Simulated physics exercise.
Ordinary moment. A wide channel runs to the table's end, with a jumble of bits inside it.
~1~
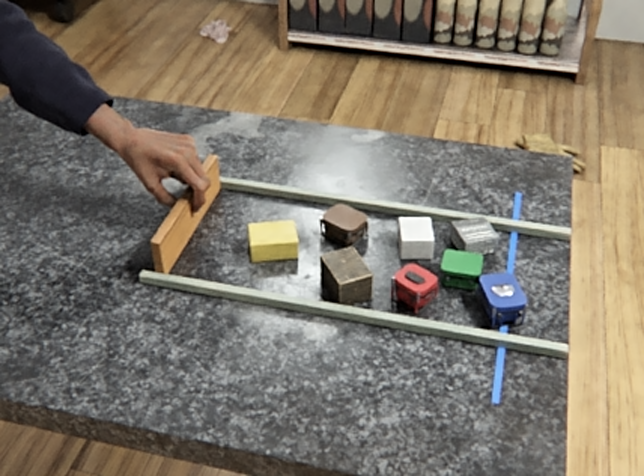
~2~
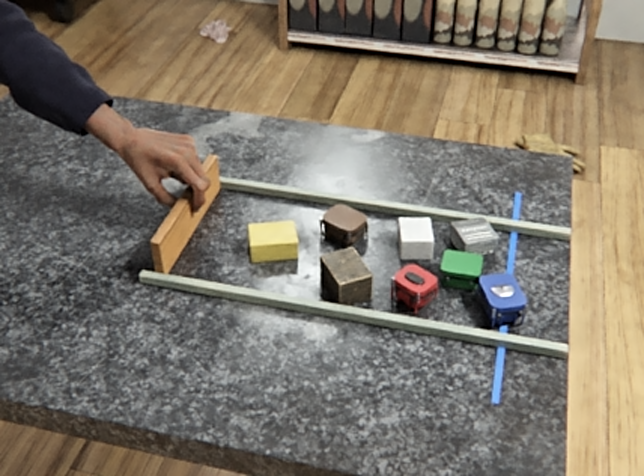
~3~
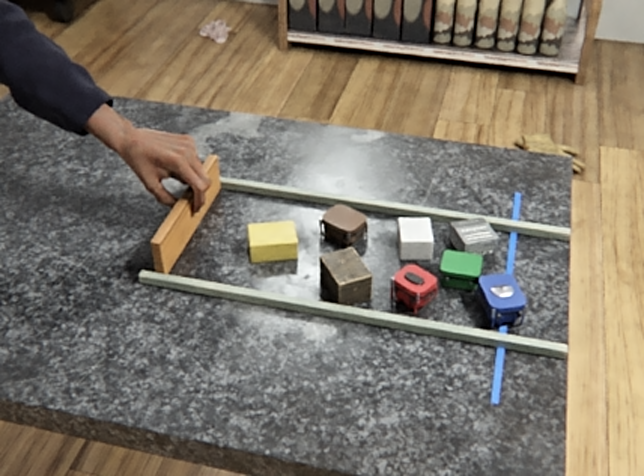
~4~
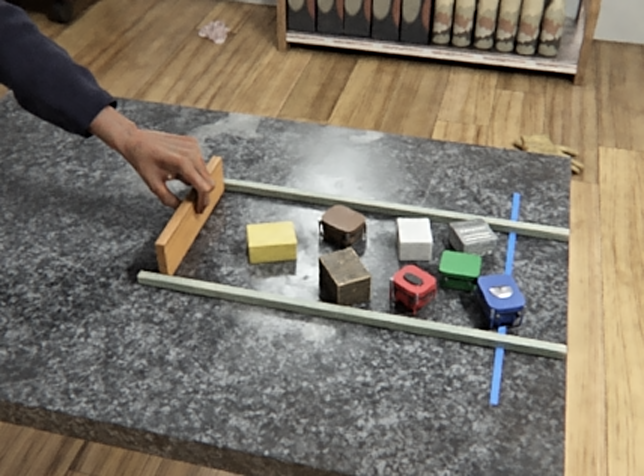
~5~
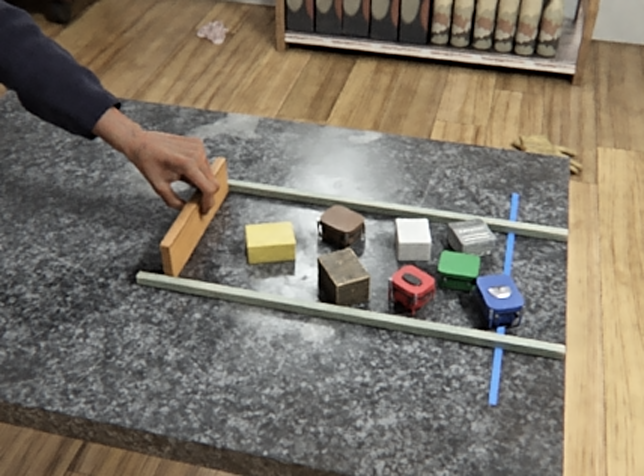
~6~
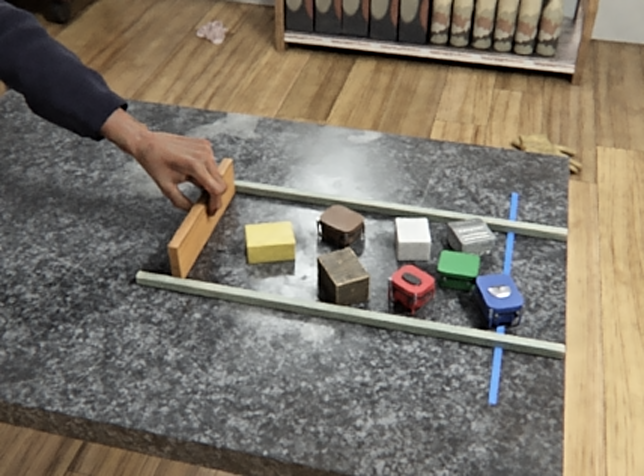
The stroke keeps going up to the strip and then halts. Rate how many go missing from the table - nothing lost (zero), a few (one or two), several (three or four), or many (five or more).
Several, three or four.
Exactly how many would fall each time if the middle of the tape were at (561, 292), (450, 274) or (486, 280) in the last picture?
So, one try after another, the floor gets 8, then 0, then 2.
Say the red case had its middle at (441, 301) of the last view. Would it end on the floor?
In that case it hangs on.
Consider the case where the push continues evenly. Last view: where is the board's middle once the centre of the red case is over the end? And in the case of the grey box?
The middle is at (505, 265) when it's the red case, and at (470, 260) when it's the grey box.
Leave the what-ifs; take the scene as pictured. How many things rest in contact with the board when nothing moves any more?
3 are in contact with it.
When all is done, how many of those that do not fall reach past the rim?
Tally: 2.
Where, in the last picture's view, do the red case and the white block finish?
The first sits around (565, 316), while the other sits around (567, 264).
Soon after, none off yet; blue case at rest near (498, 301); grey box at rest near (471, 238); green case at rest near (458, 271).
Then, none off yet; blue case at rest near (498, 301); grey box moving near (476, 238); green case moving near (465, 274).
Further on, none off yet; blue case moved about its own width near (556, 318); grey box moved well along near (554, 247); green case moved well along near (530, 288).
At rest, the number that fall off is three or four; fallen, green case, grey box and blue case.
